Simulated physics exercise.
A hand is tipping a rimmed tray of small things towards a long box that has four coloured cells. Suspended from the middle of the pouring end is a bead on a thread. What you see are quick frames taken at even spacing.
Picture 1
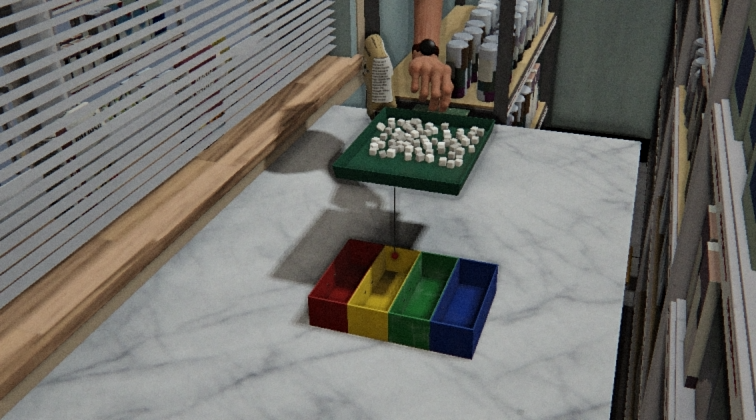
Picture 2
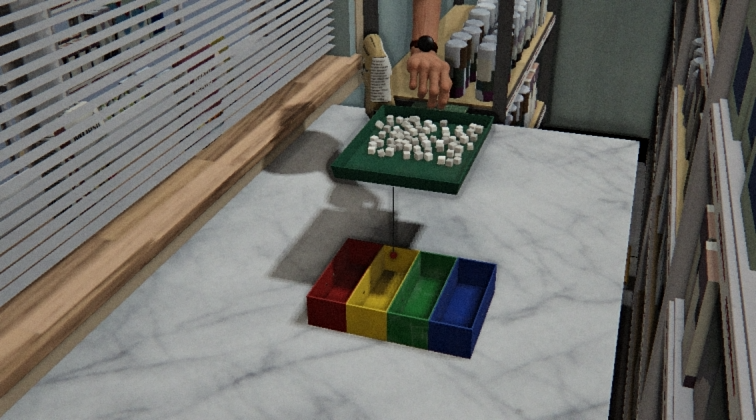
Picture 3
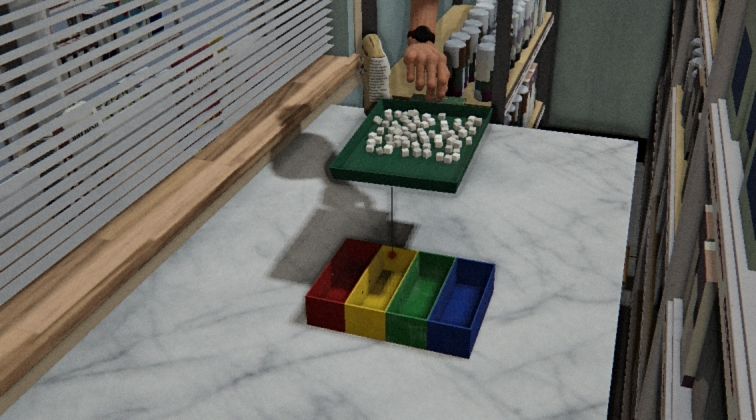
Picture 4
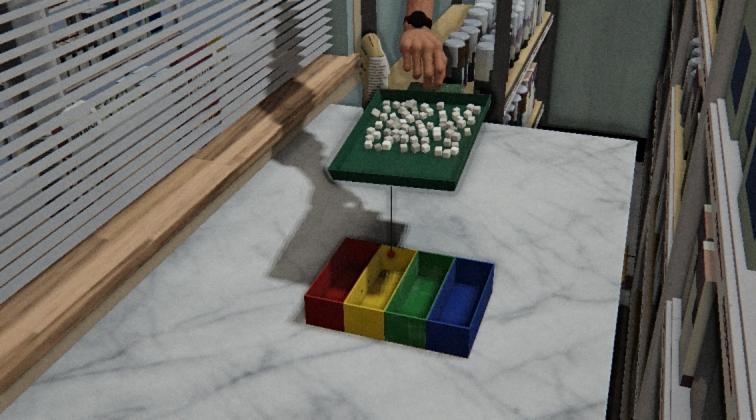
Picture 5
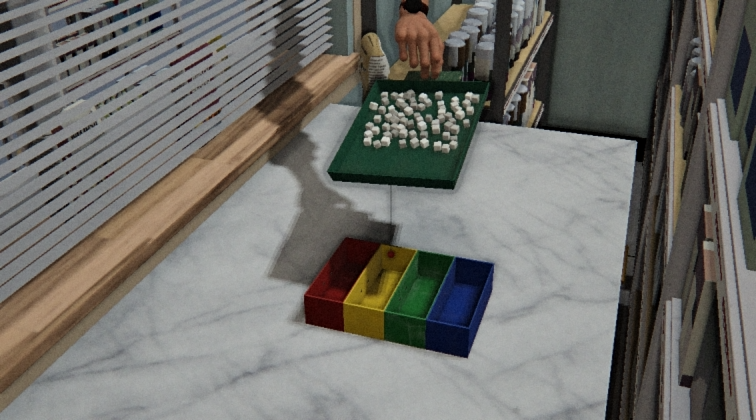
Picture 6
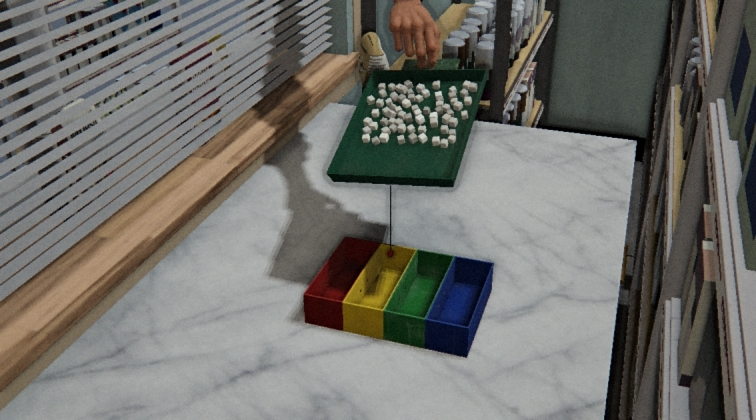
A white marble counter beside slatted blinds and a wooden ledge, with shelves along the right, is seen from above at a steady angle. A hand wearing a dark wristband holds the far edge of a green tray of small white cubes, beyond a box with red, yellow, green and blue cells. The hand raises that edge, slanting the tray towards the box while the cubes stay bunched near the back.
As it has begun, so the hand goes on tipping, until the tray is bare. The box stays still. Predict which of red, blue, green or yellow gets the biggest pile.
The biggest pile lands in red.
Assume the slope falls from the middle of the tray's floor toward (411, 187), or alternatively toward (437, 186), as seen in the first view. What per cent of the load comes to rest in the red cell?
Somewhere close to 10 % the first time, 0 % the second.
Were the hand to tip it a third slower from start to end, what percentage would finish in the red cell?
That comes out at roughly 50 per cent.
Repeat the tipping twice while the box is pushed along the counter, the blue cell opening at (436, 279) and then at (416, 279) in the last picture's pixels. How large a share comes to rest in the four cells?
Roughly 100 per cent the first time and 100 per cent the second.
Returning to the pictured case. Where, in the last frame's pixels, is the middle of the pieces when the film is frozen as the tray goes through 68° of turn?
The middle of the pieces lands at roughly (365, 162).
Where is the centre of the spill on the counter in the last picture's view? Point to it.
Somewhere about (262, 293), I'd say.
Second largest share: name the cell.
The runner-up is the yellow cell.
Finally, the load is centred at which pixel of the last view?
Near (338, 300), more or less.
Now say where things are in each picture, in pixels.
Corners of the pouring end at (336, 165) and (458, 182), level; middle of the load at (423, 139), sugar cubes; bead on its thread at (395, 256); red cell at (328, 312); yellow cell at (368, 320); green cell at (409, 328); blue cell at (451, 337), in the first frame.
Corners of the pouring end at (334, 165) and (457, 182), level; middle of the load at (422, 137), in the second frame.
Corners of the pouring end at (333, 166) and (455, 181), tipped barely, lowest at the left corner; middle of the load at (420, 132), in the third frame.
Corners of the pouring end at (331, 168) and (453, 179), tipped a little, lowest at the left corner; middle of the load at (419, 124), in the fourth frame.
Corners of the pouring end at (330, 170) and (452, 178), tipped clearly, lowest at the left corner; middle of the load at (417, 117), in the fifth frame.
Corners of the pouring end at (330, 171) and (450, 177), tipped clearly, lowest at the left corner; middle of the load at (415, 109); red cell at (324, 310); yellow cell at (363, 318); green cell at (404, 326); blue cell at (447, 335), in the sixth frame.
Soon after the last picture, tray tipped steeply; nearly all on the tray; a stray few falling or outside the box.
A little later, tray tipped past a quarter turn; most on the tray; a small part in the red cell; a stray few in the yellow cell; a small part falling or outside the box.
Later still, tray tipped past a quarter turn; about half in the red cell; about a quarter in the yellow cell; about a quarter falling or outside the box.
At rest, tray tipped past a quarter turn; about half in the red cell; about a quarter in the yellow cell; none in the blue cell; none in the green cell; about a quarter outside the box.
